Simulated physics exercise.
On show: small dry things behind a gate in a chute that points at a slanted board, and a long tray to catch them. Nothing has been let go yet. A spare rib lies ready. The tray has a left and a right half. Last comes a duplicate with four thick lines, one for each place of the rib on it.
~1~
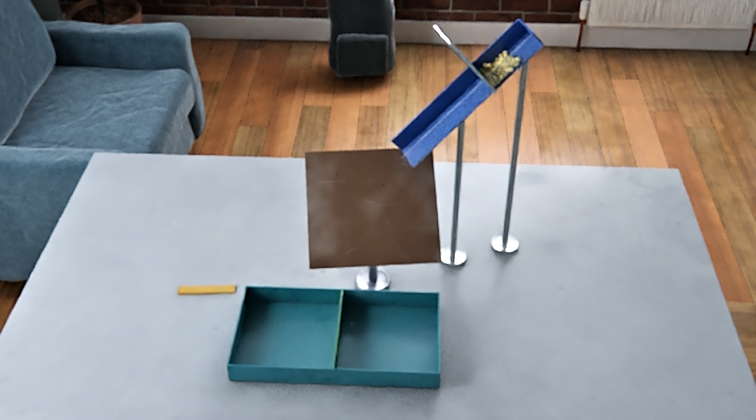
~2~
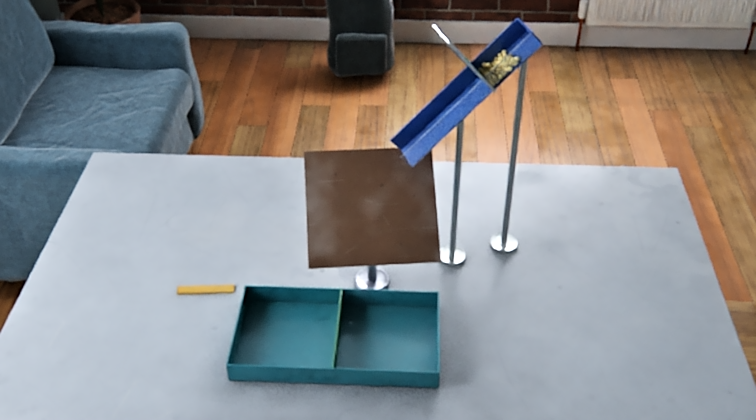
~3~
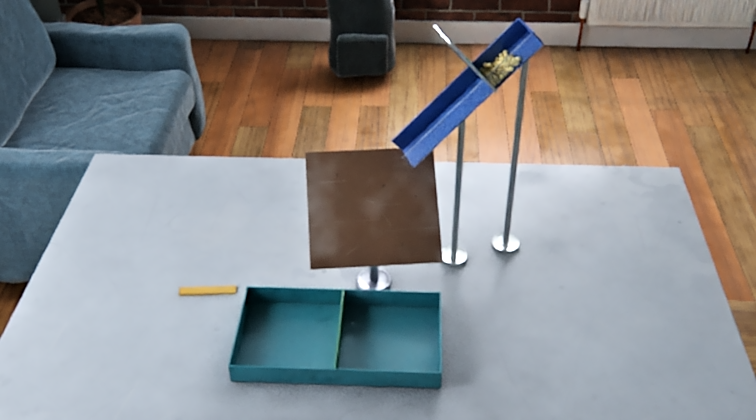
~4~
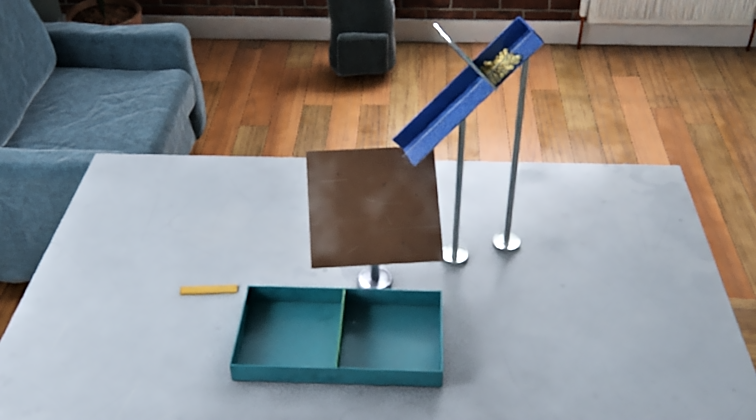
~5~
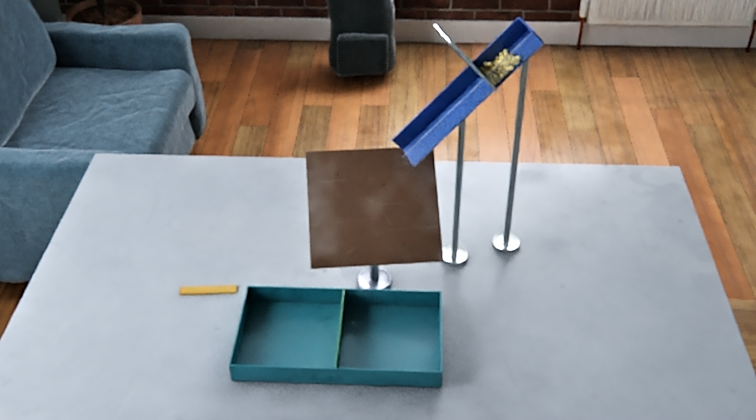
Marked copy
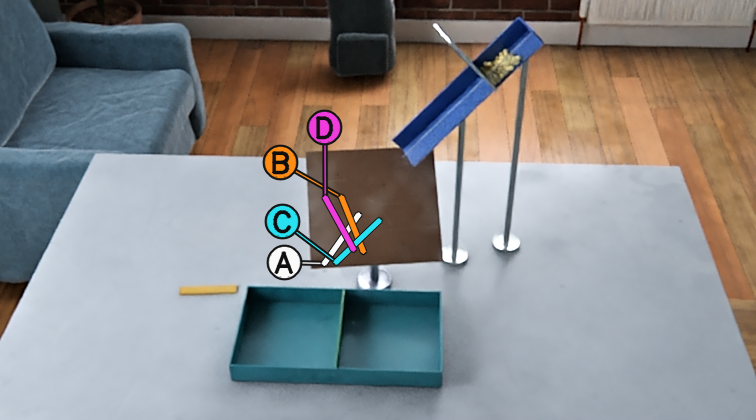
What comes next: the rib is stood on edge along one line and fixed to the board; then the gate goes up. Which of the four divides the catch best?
Use line A.
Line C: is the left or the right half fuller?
More lands on the left.
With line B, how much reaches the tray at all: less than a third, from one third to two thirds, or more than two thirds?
It is more than two thirds.
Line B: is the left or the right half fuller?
The right half.
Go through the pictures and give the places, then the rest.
Load behind the gate at (496, 74), soya beans; lip of the chute at (408, 159), sloping fairly steeply, in the first frame.
Middle of the board at (372, 206), tilted fairly steeply; middle of its low edge at (375, 265); of its high edge at (368, 149), in the second frame.
Front corners of the tray at (229, 365) and (441, 372); front end of its middle wall at (335, 369), in the third frame.
Middle of the load at (497, 72); lip at (409, 158), in the fourth frame.
Middle of the load at (496, 73); lip at (409, 158), in the fifth frame.
On the marked copy, line A from (358, 214) to (324, 263); line B from (341, 197) to (363, 251); line C from (379, 220) to (336, 262); line D from (325, 197) to (353, 249).
With A, of what is caught, about two thirds in the left half, about a third in the right.
With B, of what is caught, a small part in the left half, nearly all in the right.
With C, of what is caught, nearly all in the left half, a stray few in the right.
With D, of what is caught, a small part in the left half, nearly all in the right.
